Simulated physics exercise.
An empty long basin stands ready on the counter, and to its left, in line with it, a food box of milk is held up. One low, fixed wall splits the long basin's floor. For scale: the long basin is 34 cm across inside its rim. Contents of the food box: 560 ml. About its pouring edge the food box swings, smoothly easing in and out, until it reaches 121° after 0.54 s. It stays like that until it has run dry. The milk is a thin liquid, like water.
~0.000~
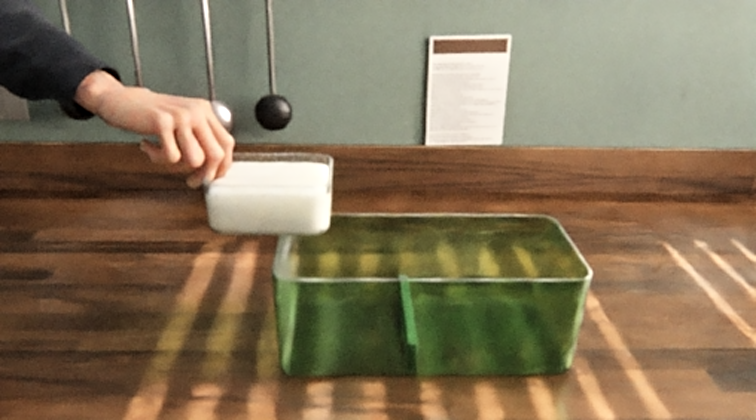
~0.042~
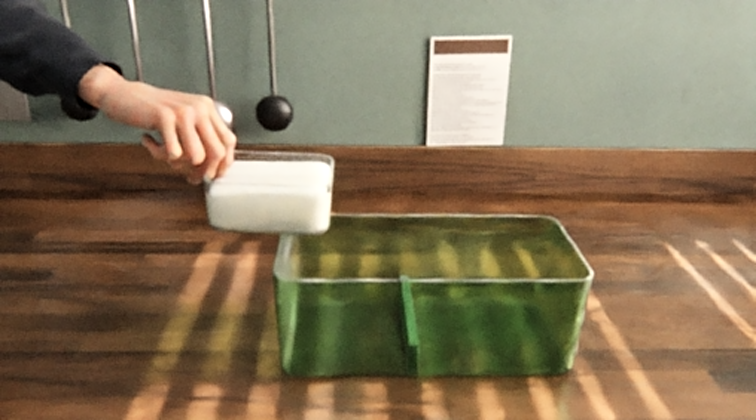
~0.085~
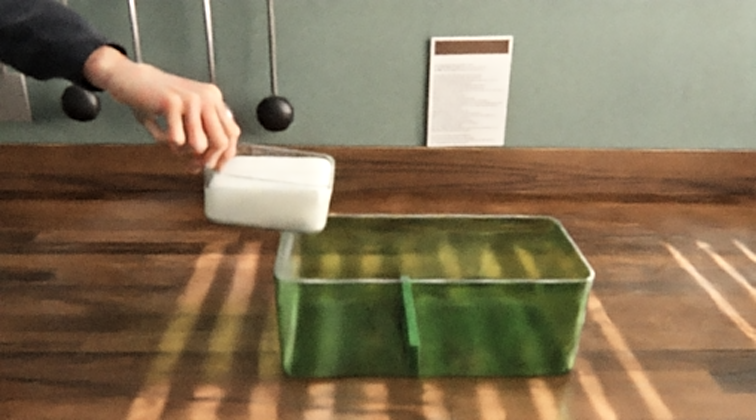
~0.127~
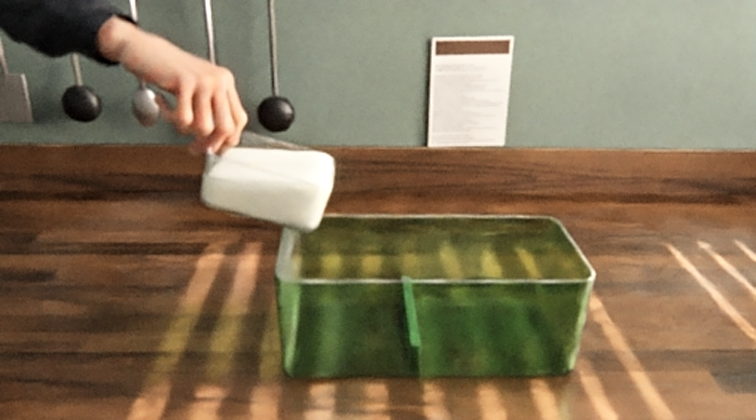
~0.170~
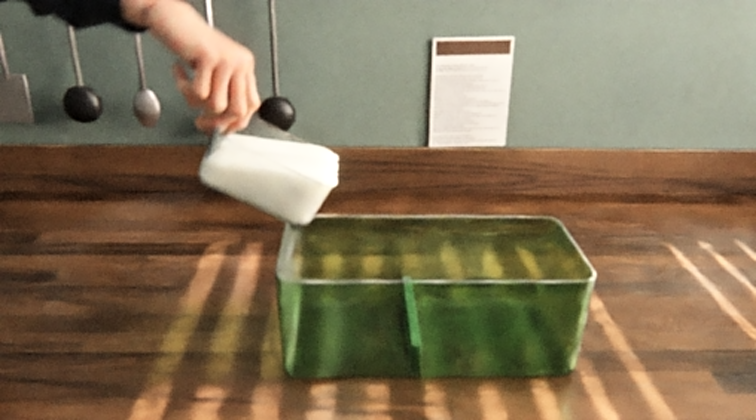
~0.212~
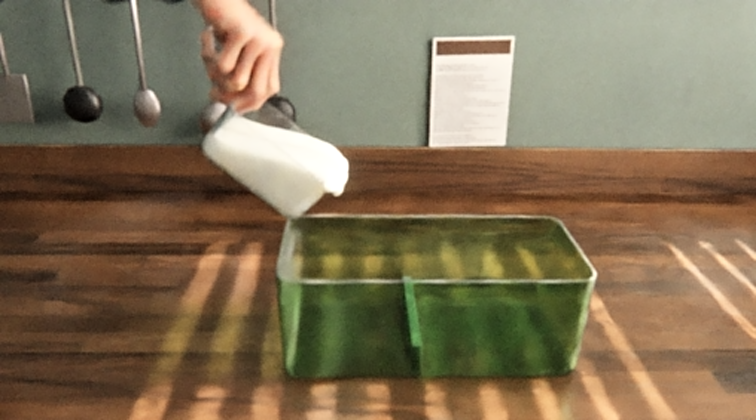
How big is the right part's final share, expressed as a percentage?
Some 64 per cent.
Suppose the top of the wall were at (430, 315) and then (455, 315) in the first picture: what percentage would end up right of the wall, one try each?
I'd put it at about 40 per cent for the first and about 20 per cent for the second.
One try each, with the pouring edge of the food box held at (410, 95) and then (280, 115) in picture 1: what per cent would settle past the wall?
Around 75 per cent first, around 30 per cent next.
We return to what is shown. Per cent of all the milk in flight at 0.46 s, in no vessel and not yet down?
Near 56 in a hundred.
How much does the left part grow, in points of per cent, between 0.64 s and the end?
Roughly 14 in a hundred.
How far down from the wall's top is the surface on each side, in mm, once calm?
The left comes to roughly 32 mm and the right to roughly 26 mm.
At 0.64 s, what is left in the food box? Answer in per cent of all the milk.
I'd estimate some 0 per cent.
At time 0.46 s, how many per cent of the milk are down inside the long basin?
About 30%.
Then, 0.46 s in, the tilt is 115° and 13 per cent is still to pour, 16 is left of the wall and 14 right of it.
Then, 0.64 s in, the tilt is 121° and 0 per cent is still to pour, 18 is left of the wall and 77 right of it.
Then, 0.83 s in, the tilt is 121° and 0 per cent is still to pour, 28 is left of the wall and 65 right of it.
Then, 1.04 s in, the tilt is 121° and 0 per cent is still to pour, 32 is left of the wall and 64 right of it.
Finally, 32 per cent lies left of the wall, 64 right of it and 4 outside.
